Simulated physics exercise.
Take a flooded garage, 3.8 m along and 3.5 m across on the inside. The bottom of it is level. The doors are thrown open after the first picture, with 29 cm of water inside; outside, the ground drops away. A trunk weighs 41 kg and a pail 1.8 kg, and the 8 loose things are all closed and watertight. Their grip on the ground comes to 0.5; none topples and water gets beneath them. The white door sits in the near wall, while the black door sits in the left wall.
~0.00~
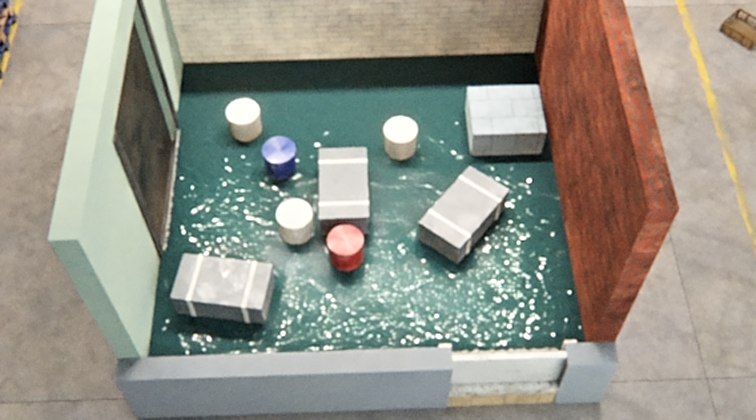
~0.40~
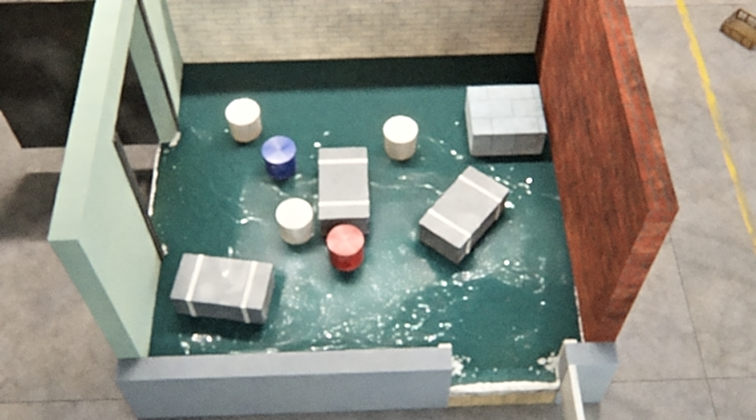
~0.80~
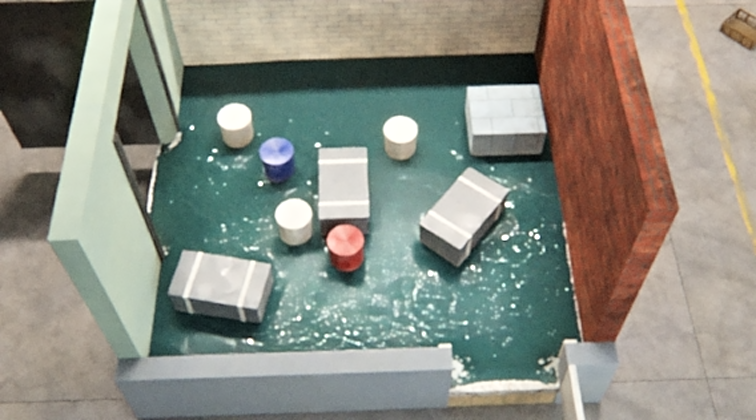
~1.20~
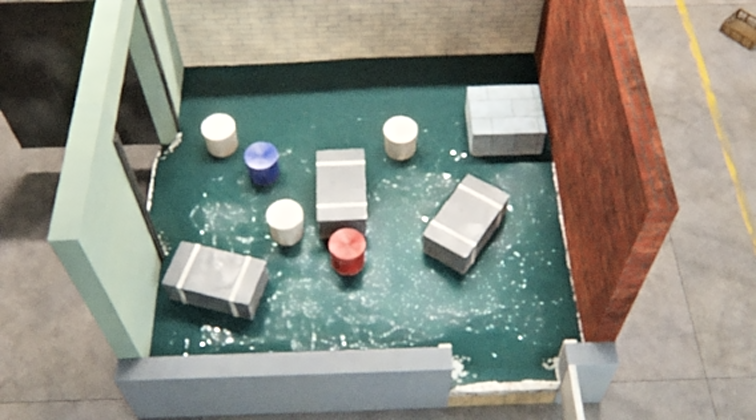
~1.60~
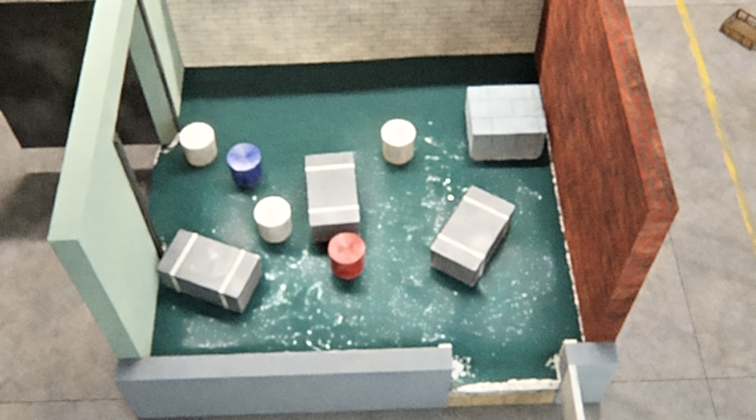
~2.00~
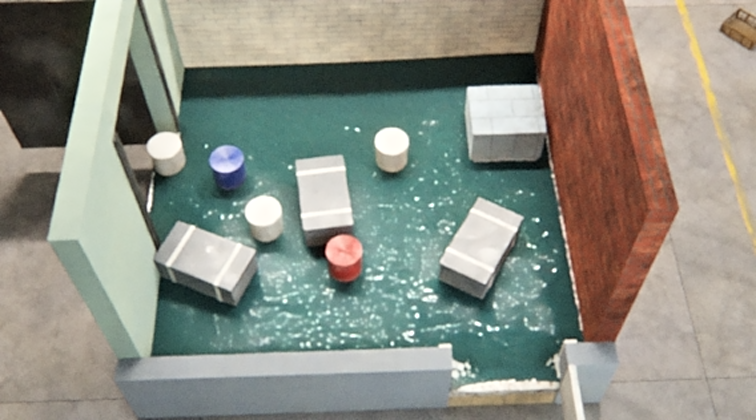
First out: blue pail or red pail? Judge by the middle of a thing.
The blue one is first out.
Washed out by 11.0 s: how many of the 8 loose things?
I make it 5.
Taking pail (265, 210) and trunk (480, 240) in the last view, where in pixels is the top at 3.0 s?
Estimated pixels: (236, 209) and (486, 267).
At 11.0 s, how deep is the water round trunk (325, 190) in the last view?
Depth: Near 8 cm.
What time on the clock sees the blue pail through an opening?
At about 3.0 s.
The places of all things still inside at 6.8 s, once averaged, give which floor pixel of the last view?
Somewhere near (329, 239).
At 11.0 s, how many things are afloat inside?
Tally: 2 of them.
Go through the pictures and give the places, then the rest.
In the first picture, the blue pail at (279, 150) floats; the red pail at (345, 240) floats; about 3630 L in view; 0 of 8 have shifted.
In the second picture, the blue pail at (279, 150), afloat; the red pail at (345, 240), afloat; 29 cm deep round most things; 0 of 8 have shifted.
In the third picture, the blue pail at (277, 151) floats; the red pail at (345, 240), afloat; about 3390 L in view; 1 of 8 have shifted.
In the fourth picture, the blue pail at (261, 155), afloat, 18 cm from its start; the red pail at (347, 244), afloat; about 3230 L in view; 5 of 8 have shifted.
In the fifth picture, the blue pail at (244, 157) floats, 34 cm from its start; the red pail at (347, 248) floats, 5 cm from its start; 23 cm deep round most things; 7 of 8 have shifted.
In the sixth picture, the blue pail at (226, 159) floats, 51 cm from its start; the red pail at (344, 251), afloat, 7 cm from its start; about 2880 L in view; 8 of 8 have shifted.
After 3.0 s the blue pail is near (160, 173), 1.1 m from its start, afloat; the red pail is near (343, 263), 0.2 m from its start, afloat; 1 of 8 are out; 7 afloat.
After 6.8 s the blue pail has gone out (at 3.1 s); the red pail is near (356, 274), 0.3 m from its start, afloat; 5 of 8 are out; 3 afloat.
After 11.0 s the blue pail has gone out (at 3.1 s); the red pail is near (357, 307), 0.6 m from its start, afloat; 5 of 8 are out; 2 afloat.
After 15.0 s the blue pail has gone out (at 3.1 s); the red pail is near (452, 332), 1.2 m from its start, afloat; 5 of 8 are out; 2 afloat.
